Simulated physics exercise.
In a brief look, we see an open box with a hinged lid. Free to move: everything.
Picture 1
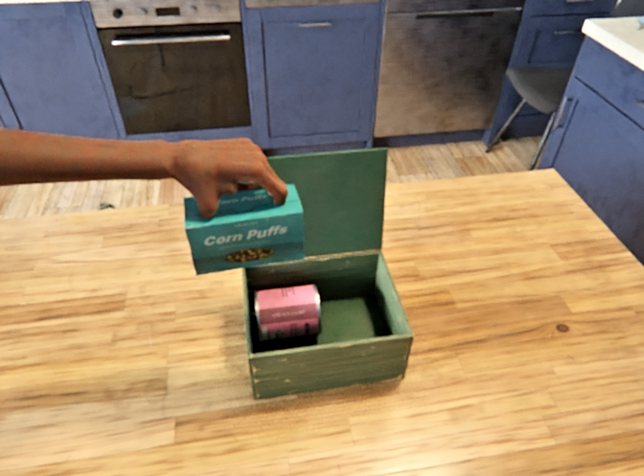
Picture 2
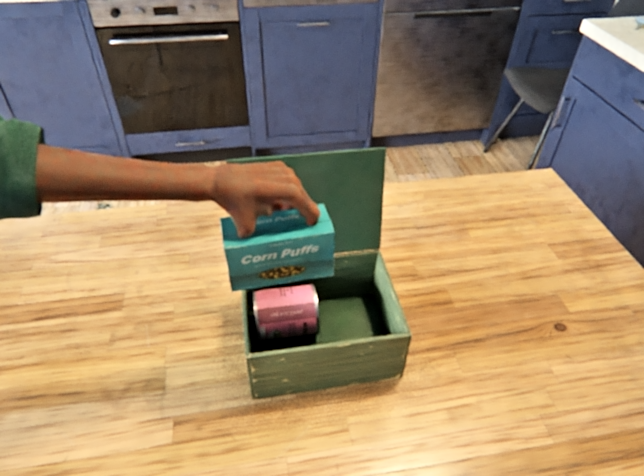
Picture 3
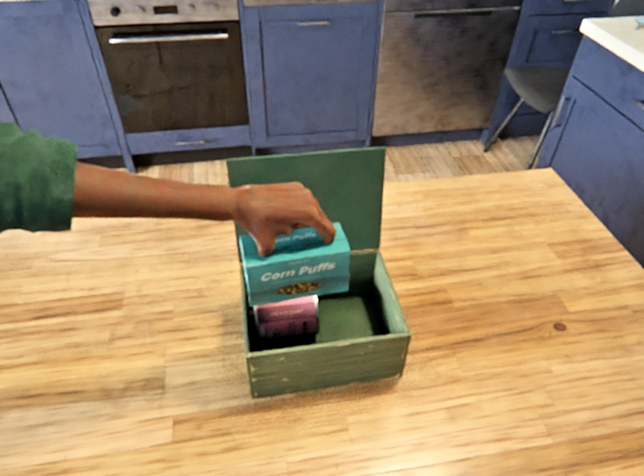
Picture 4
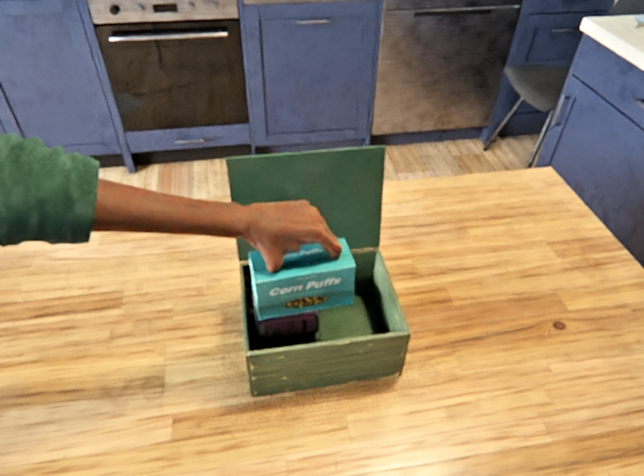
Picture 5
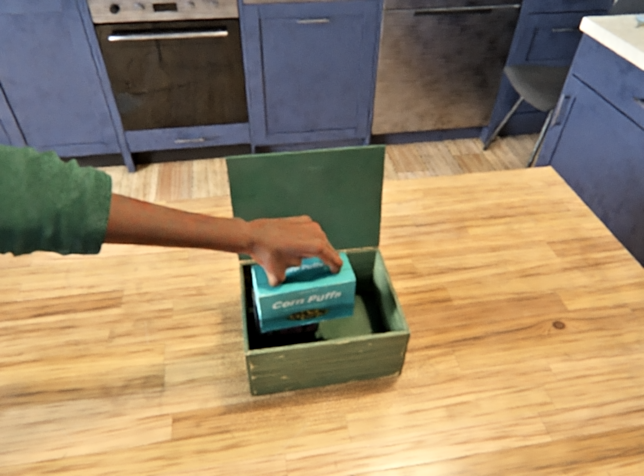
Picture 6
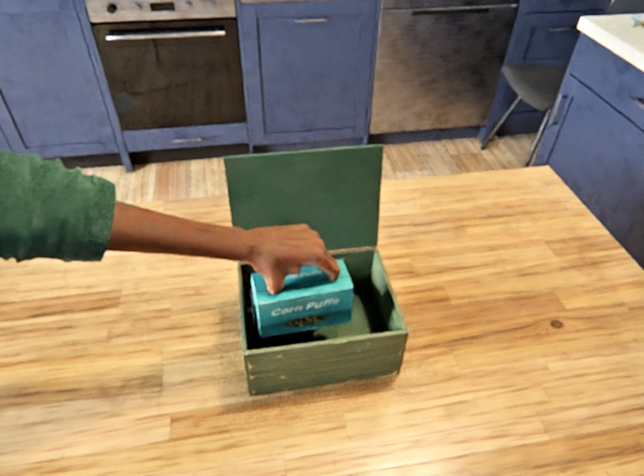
In the video, a hand holds a turquoise carton above an open green box containing a pink tin on a wooden surface, then lowers it rightward and down into the box, covering the tin from view while still gripping the carton.
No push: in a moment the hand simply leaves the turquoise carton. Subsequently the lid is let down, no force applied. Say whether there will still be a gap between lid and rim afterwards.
The lid reaches the rim.
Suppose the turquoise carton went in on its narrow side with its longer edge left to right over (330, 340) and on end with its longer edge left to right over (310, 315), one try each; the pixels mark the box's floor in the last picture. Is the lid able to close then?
On the first go the lid settles shut, and on the second go it remains open a bit.
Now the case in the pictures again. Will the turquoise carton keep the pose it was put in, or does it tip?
Observation: The turquoise carton tilts over.
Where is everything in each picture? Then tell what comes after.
The first frame shows coming down; turquoise carton (245, 229); pink tin (287, 313).
The second frame shows coming down; turquoise carton (278, 247); pink tin (286, 313).
The third frame shows coming down; turquoise carton (295, 264); pink tin (285, 312).
The fourth frame shows coming down; turquoise carton (302, 278).
The fifth frame shows coming down; turquoise carton (304, 291).
The sixth frame shows put in, still held; turquoise carton (302, 298).
Then, 1.10 s on from there, lid starting down; turquoise carton on its side near (305, 347).
Then, 1.90 s on from there, lid 35° above the rim; turquoise carton on its side near (305, 347).
In the end, lid shut; toppled in the box, turquoise carton; pink tin unmoved. At the end, from the last picture's camera, turquoise carton near (305, 347).
